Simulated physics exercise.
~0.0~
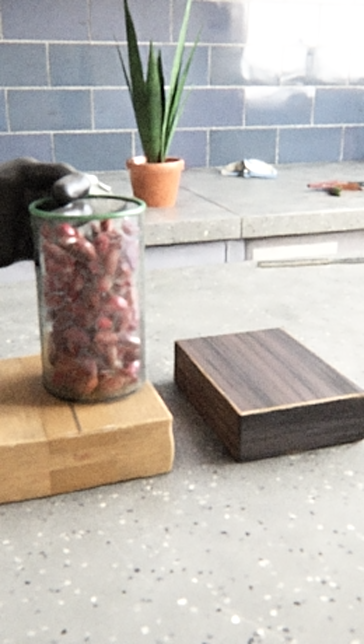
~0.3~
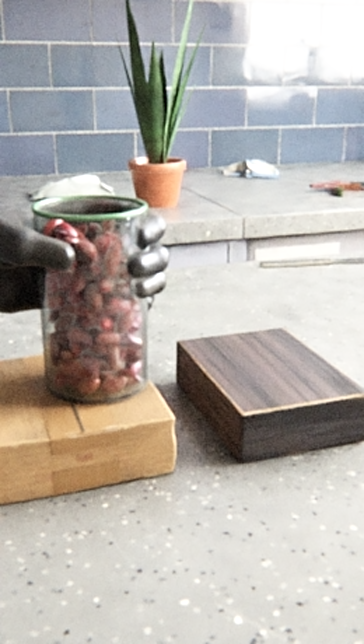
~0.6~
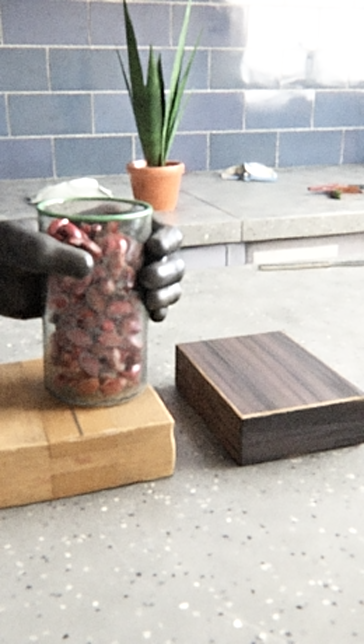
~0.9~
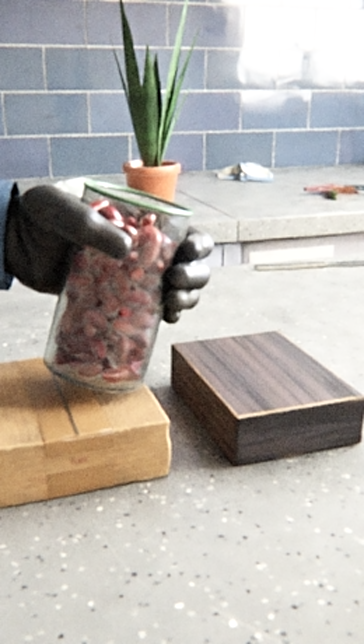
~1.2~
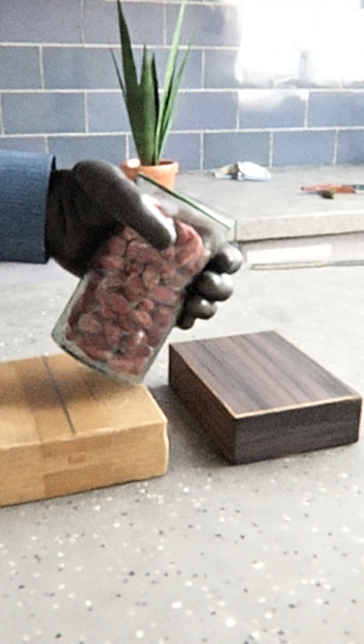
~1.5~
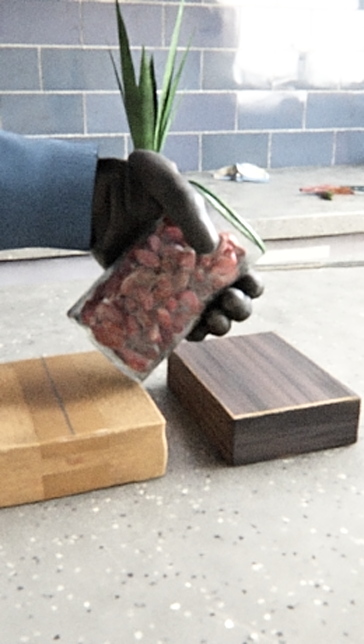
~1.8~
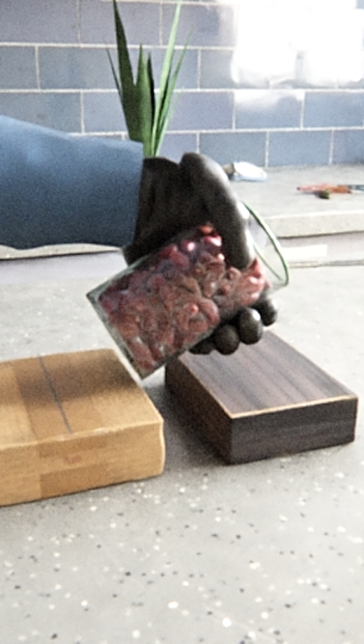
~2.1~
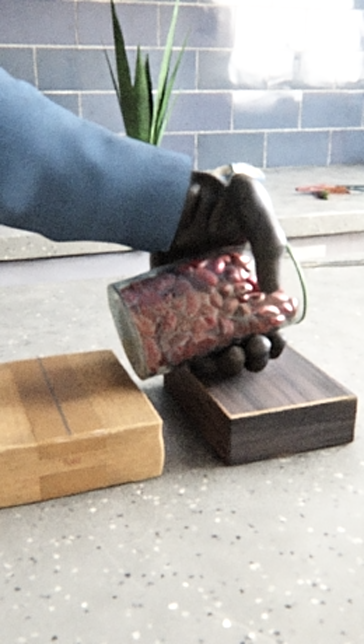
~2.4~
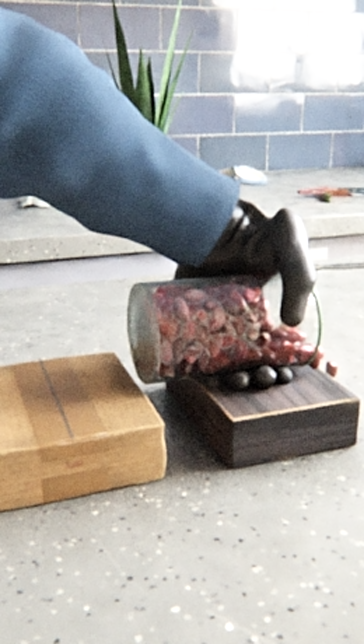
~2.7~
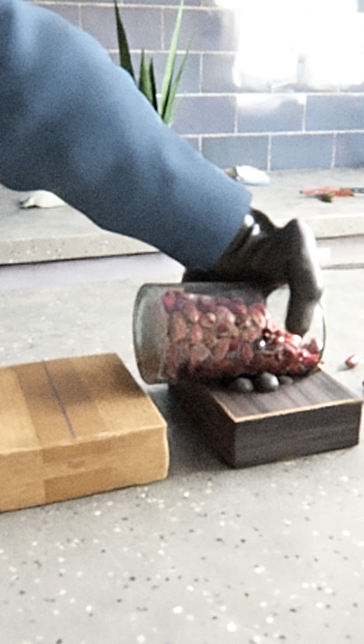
A clear glass with a green-tinted rim, filled with dark red beans, stands on a light wooden block at the left of a speckled grey counter, seen from slightly above by a gently swaying camera. A dark wooden block sits to the right, with a potted plant and blue tiles behind. A black-gloved hand grips the glass, lifts it and tips it rightward, the beans staying inside. The blue-sleeved arm carries it across and lowers it onto its side against the dark block. A few beans slip out past the rim, while most remain in the glass, still held.
